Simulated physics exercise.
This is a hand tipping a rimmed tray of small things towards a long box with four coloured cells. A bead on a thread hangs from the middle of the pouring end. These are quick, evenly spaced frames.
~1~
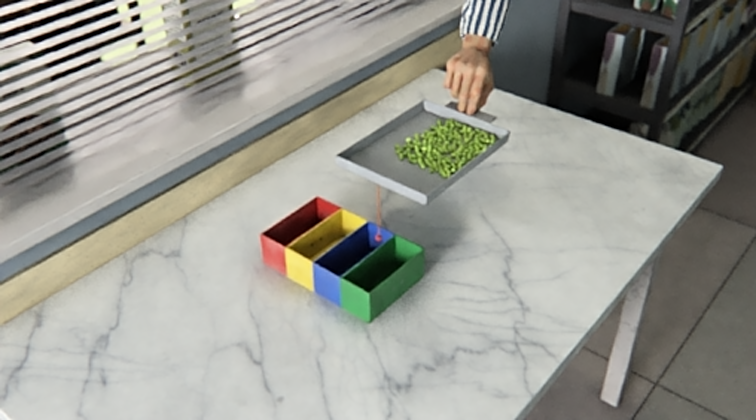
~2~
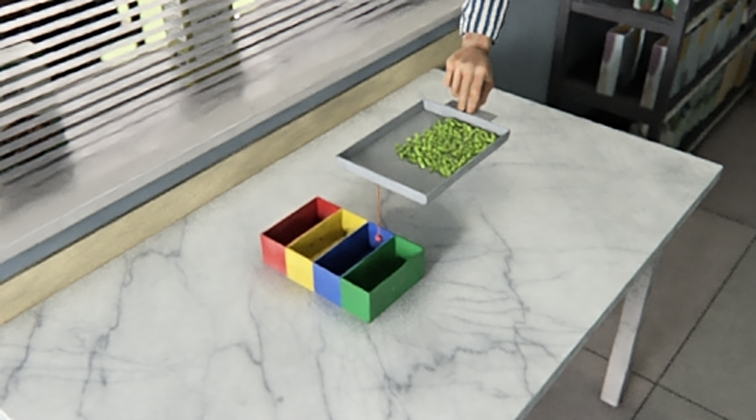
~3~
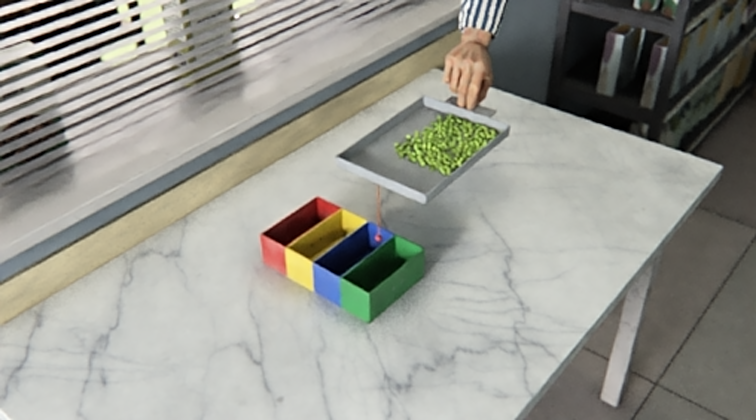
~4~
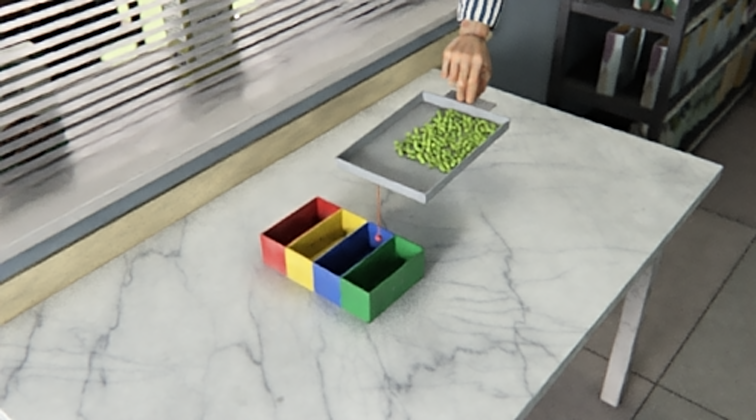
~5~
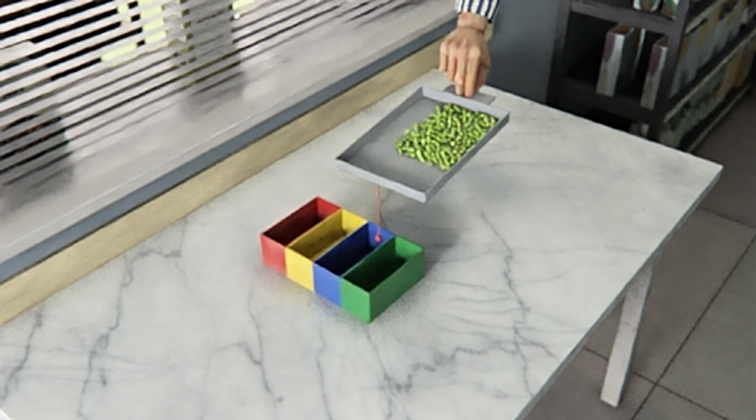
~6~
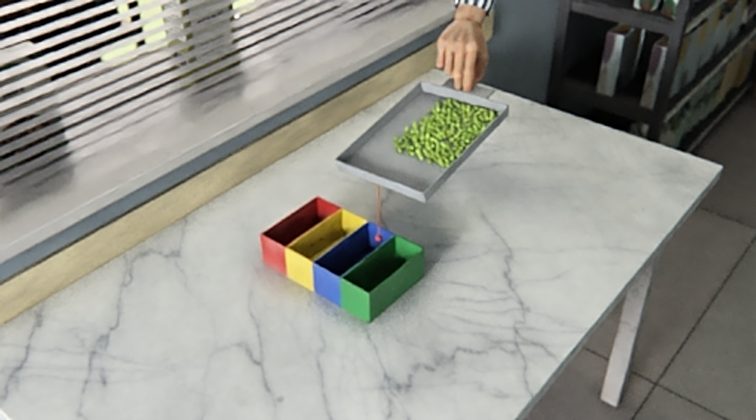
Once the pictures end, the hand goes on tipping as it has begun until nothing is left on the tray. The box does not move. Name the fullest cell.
The yellow cell gets the most.
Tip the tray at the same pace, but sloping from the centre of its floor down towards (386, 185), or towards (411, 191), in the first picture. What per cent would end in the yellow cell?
About 10 and 0 per cent.
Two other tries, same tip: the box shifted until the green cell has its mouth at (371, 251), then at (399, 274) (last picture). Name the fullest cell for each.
One: The cell in blue. Two: That yellow cell.
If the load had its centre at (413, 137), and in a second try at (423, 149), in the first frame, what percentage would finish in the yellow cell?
Near 70 % and 60 %.
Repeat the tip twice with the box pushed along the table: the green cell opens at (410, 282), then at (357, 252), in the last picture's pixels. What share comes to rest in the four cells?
Roughly 100 per cent, and 100 per cent.
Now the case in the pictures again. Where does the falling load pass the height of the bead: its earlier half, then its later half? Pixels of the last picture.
Early half (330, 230), late half (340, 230).
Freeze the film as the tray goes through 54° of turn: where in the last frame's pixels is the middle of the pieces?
Roughly at (365, 164).
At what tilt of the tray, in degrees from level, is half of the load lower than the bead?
Near 105 degrees.
Shortly afterwards, tray tipped steeply; all but a few on the tray; only a few in the yellow cell; only a few falling or outside the box.
Next, tray tipped right over; all but a few on the tray; a little in the yellow cell; only a few in the blue cell; only a few in the red cell; only a few falling or outside the box.
Some moments later, tray tipped past a quarter turn; near two thirds in the yellow cell; near a third in the blue cell; only a few in the green cell; only a few in the red cell.
In the end, tray tipped past a quarter turn; near two thirds in the yellow cell; near a third in the blue cell; only a few in the green cell; only a few in the red cell.
